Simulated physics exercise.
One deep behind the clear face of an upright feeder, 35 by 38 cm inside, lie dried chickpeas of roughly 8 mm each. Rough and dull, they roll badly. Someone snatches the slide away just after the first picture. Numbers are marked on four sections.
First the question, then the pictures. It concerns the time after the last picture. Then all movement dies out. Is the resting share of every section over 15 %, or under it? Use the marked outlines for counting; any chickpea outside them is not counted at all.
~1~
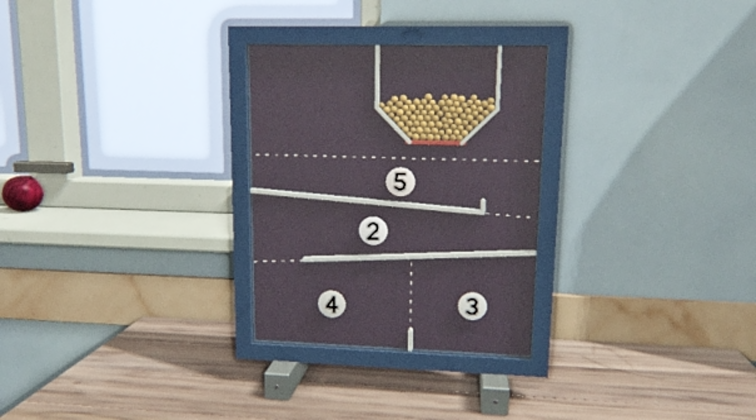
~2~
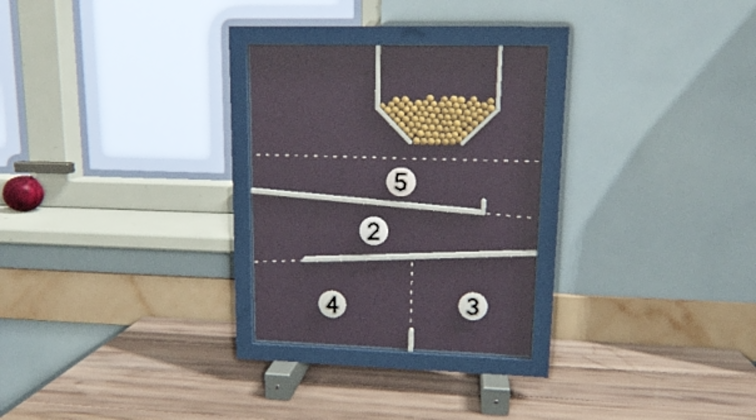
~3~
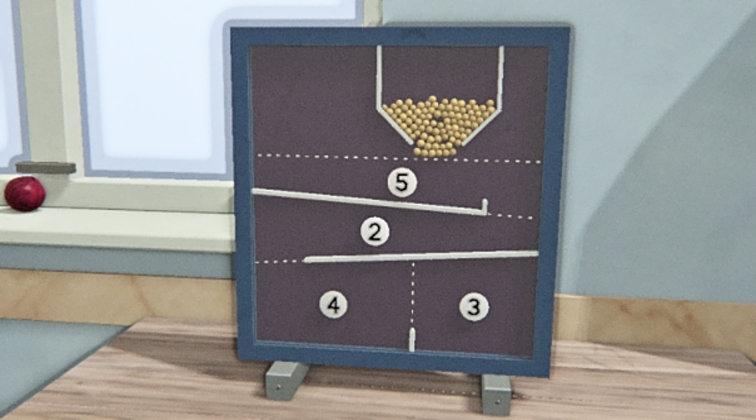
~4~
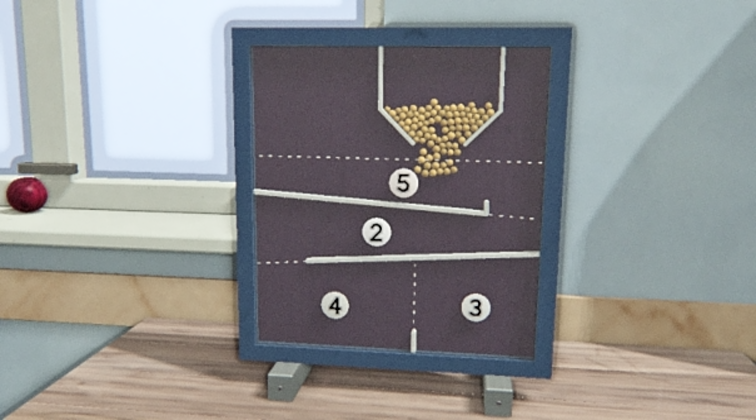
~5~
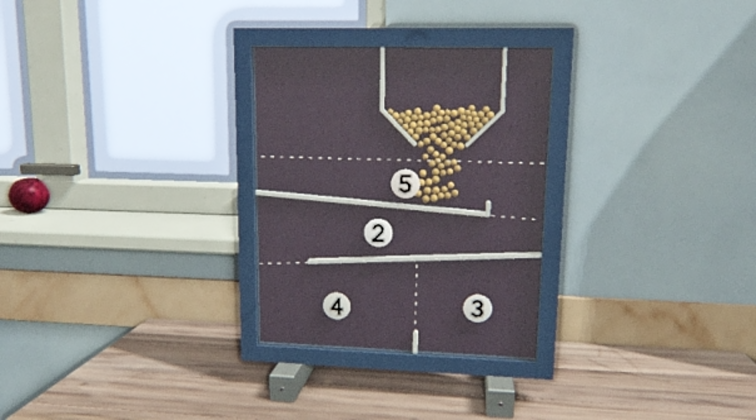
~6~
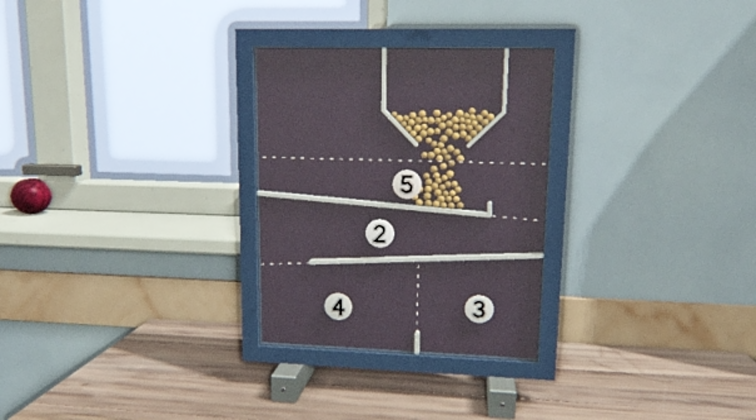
At rest - section 2: Under; section 3: Under; section 4: Under; section 5: Over.
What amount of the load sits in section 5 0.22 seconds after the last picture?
It works out at roughly 100 %.
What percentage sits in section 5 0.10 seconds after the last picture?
Around 70 percent of the load.
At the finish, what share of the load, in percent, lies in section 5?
Close to 90 per cent of the load rests there.
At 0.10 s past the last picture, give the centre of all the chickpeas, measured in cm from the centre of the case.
Roughly 5 centimetres to the right and 4 centimetres above.
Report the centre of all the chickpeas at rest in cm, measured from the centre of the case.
Right: About 5 cm; above: About 1 cm.
Then, 0.10 s later than the last picture, the chickpeas' middle is 5 cm right of and 4 cm above the centre; no. 5, 70 %.
Then, 0.22 s later than the last picture, the chickpeas' middle is 5 cm right of and 2 cm above the centre; no. 5, 100 %.
Then, 0.45 s later than the last picture, the chickpeas' middle is 5 cm right of and 1 cm above the centre; no. 2, 10 %, no. 5, 90 %.
At rest 1.5 s after the last picture, no. 2, 10 %, no. 3, 0 %, no. 4, 0 %, no. 5, 90 %.
